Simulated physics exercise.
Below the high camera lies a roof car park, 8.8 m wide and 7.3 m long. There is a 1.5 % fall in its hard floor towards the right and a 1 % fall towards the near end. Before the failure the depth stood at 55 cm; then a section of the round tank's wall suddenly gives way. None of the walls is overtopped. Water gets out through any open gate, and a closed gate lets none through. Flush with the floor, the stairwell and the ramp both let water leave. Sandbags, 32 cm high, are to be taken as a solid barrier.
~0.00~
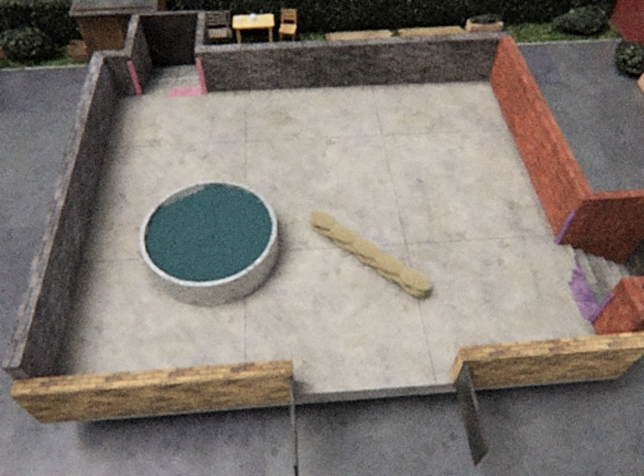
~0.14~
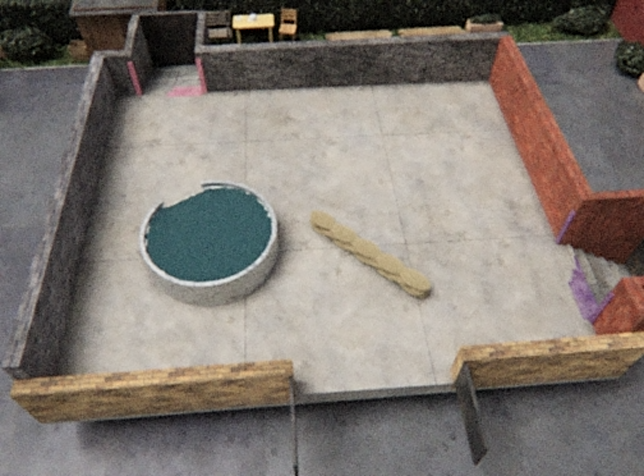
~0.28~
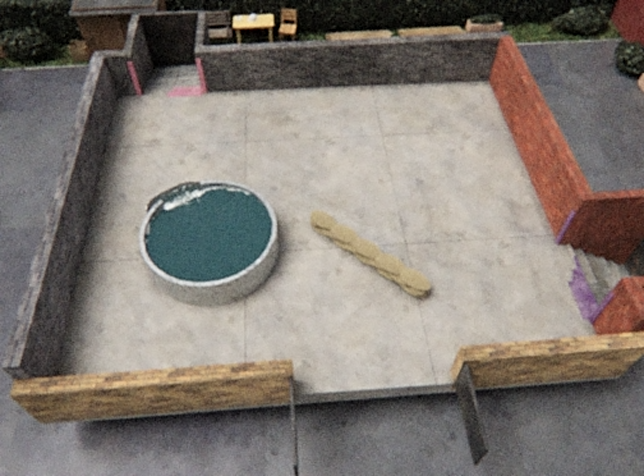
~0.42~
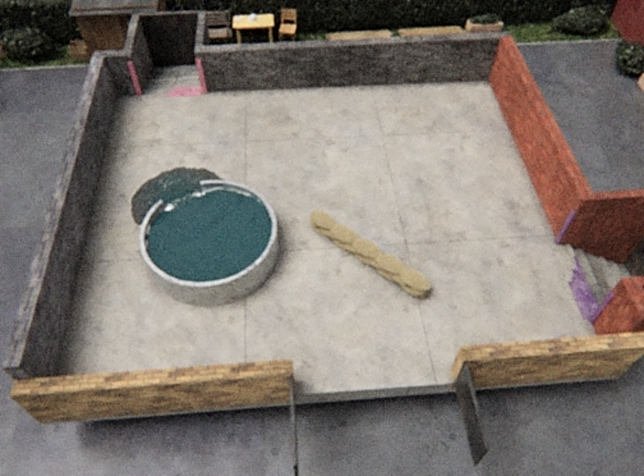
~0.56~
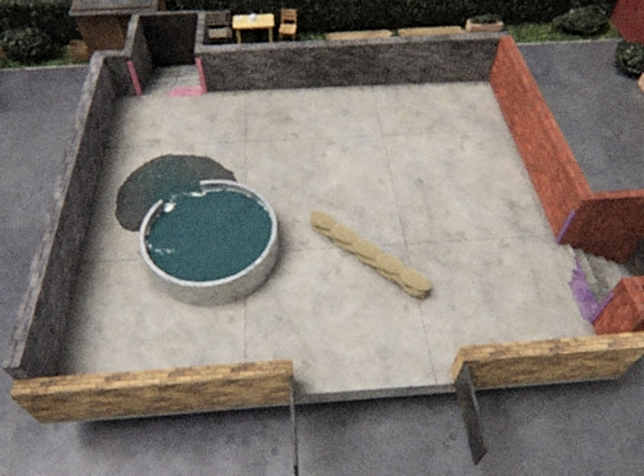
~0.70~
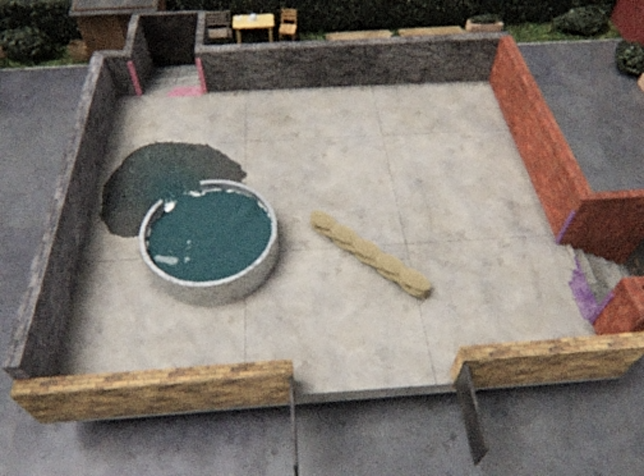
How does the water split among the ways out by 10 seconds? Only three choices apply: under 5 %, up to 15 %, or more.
Split: Gateway, under 5 %; stairwell (marked purple), not even 5 %; ramp down (marked pink), above 15 %.
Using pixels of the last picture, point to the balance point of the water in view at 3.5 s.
Around (192, 203) in the last picture.
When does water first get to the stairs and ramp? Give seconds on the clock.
Arrival: Stairs not within the 10 s, ramp 1.6 s.
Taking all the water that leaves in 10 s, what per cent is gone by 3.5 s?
I'd say close to 30 in a hundred.
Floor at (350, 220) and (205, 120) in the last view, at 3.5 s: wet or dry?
Not yet touched, then awash.
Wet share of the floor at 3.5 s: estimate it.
Near 20 per cent is wet.
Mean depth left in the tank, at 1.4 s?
The mean depth is around 43 cm.
After 1.4 s water covers 15 % of the floor and is deepest (26 cm) near (176, 213); gone so far, the gateway 0 %, the stairwell (marked purple) 0 %, the ramp down (marked pink) 0 %.
After 2.2 s water covers 20 % of the floor and is deepest (28 cm) near (125, 98); gone so far, the gateway 0 %, the stairwell (marked purple) 0 %, the ramp down (marked pink) 1 %.
After 3.5 s water covers 20 % of the floor and is deepest (20 cm) near (114, 113); gone so far, the gateway 0 %, the stairwell (marked purple) 0 %, the ramp down (marked pink) 8 %.
After 6.0 s water covers 35 % of the floor and is deepest (12 cm) near (176, 213); gone so far, the gateway 0 %, the stairwell (marked purple) 0 %, the ramp down (marked pink) 19 %.
After 10.0 s water covers 55 % of the floor and is deepest (8 cm) near (176, 213); gone so far, the gateway 0 %, the stairwell (marked purple) 0 %, the ramp down (marked pink) 27 %.
